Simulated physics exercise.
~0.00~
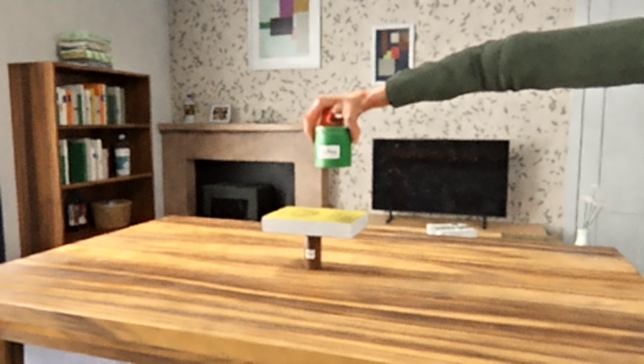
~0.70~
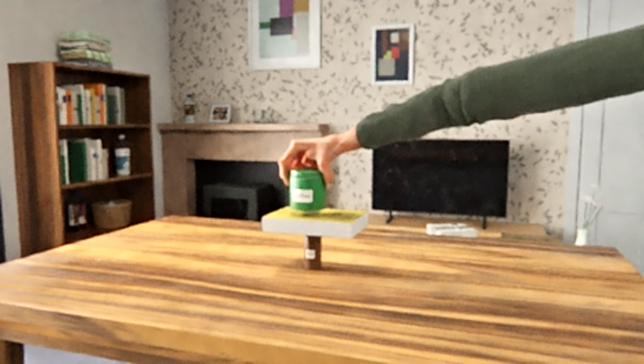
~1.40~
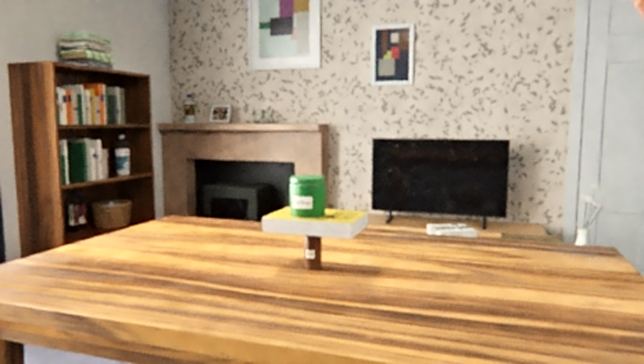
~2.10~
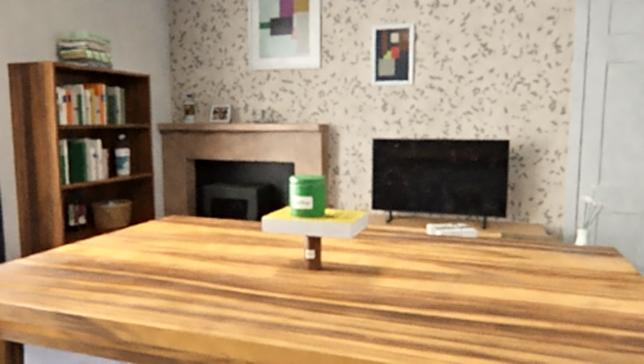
A hand lowers a green jar onto a balanced yellow book and withdraws, leaving everything standing.
